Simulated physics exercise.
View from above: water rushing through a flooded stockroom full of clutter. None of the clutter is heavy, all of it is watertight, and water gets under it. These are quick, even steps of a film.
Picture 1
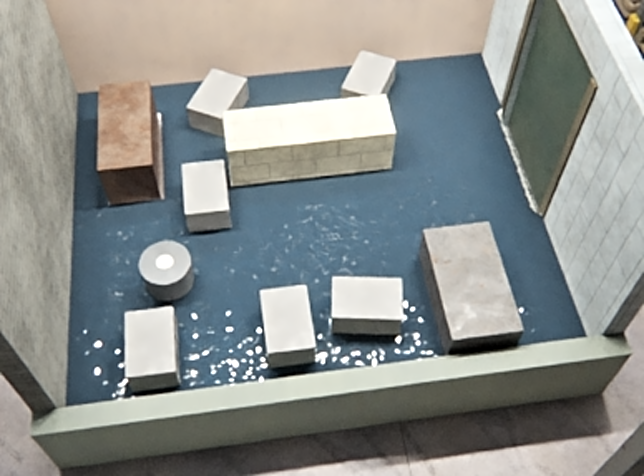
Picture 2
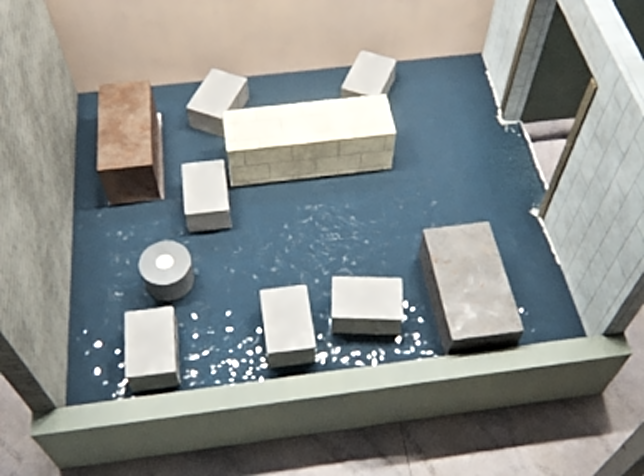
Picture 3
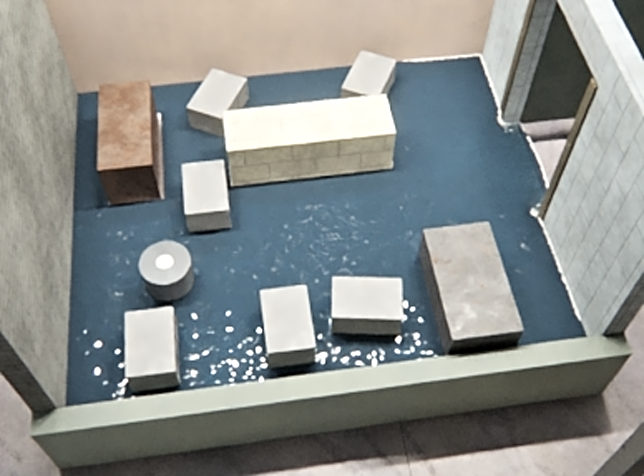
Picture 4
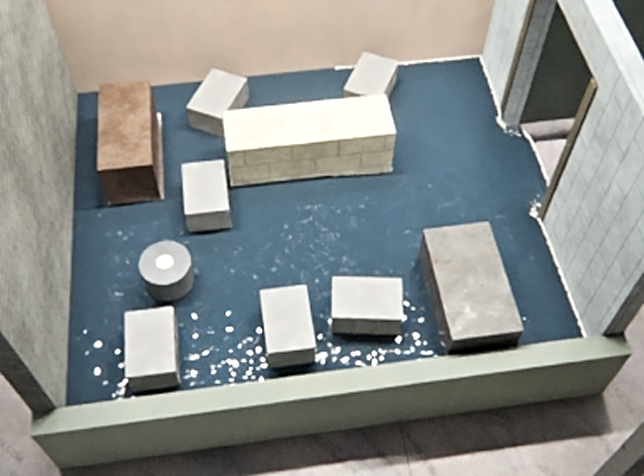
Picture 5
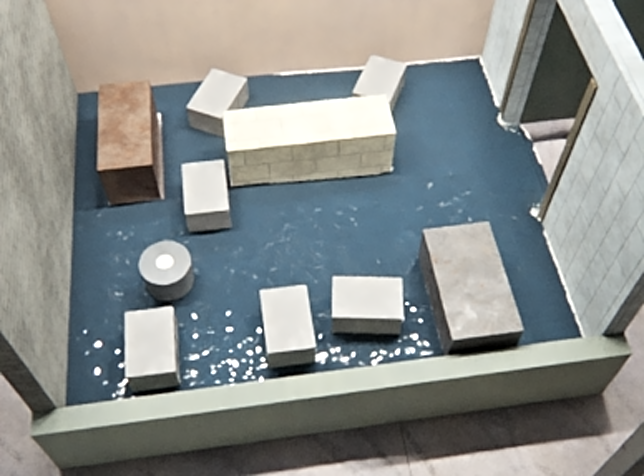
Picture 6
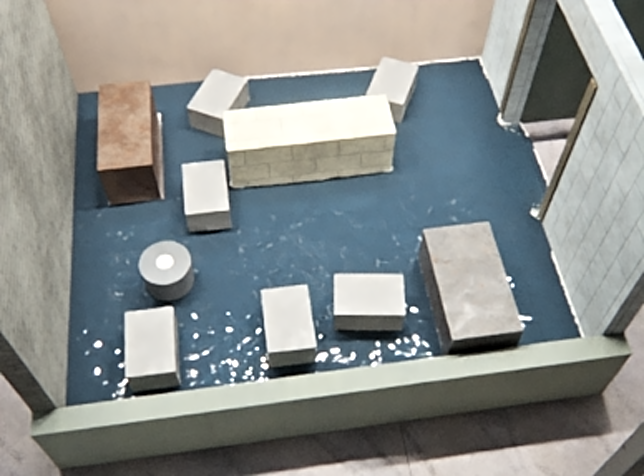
A long cream block with brick-like lines lies toward the back of a walled, blue-floored room seen from above by a still camera. A brown block stands at back left, a grey-brown one at front right, with pale grey blocks and a round grey drum among white flecks. The green panel at right disappears, leaving an opening, white edging spreads along the back wall, and the back-right pale block shifts slightly right.
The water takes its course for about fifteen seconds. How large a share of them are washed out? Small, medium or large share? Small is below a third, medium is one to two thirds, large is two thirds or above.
A medium share.
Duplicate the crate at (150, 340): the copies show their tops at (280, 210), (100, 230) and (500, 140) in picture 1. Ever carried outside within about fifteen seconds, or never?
Copy by copy, in the order given: Swept away, not carried off, swept away.
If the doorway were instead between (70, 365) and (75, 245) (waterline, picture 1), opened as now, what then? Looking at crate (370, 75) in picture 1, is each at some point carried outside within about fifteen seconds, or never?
Answer: Left behind.
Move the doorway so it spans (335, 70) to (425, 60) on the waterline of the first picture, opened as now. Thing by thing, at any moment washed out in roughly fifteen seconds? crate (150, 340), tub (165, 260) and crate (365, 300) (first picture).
Item one doesn't escape, item two doesn't escape, item three doesn't escape.
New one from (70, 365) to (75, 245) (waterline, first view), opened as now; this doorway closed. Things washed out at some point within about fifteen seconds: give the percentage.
About 70 %.
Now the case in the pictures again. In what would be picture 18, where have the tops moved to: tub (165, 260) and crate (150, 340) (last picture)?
First object around (212, 242); second object around (188, 332).
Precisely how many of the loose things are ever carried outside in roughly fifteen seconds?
The answer is 3.
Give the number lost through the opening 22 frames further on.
1.
A moment on, 0 of 7 are out; 7 afloat.
Next, 1 of 7 are out; 6 afloat.
Later, 1 of 7 are out; 6 afloat.
In the end, 3 of 7 are out; 4 afloat.
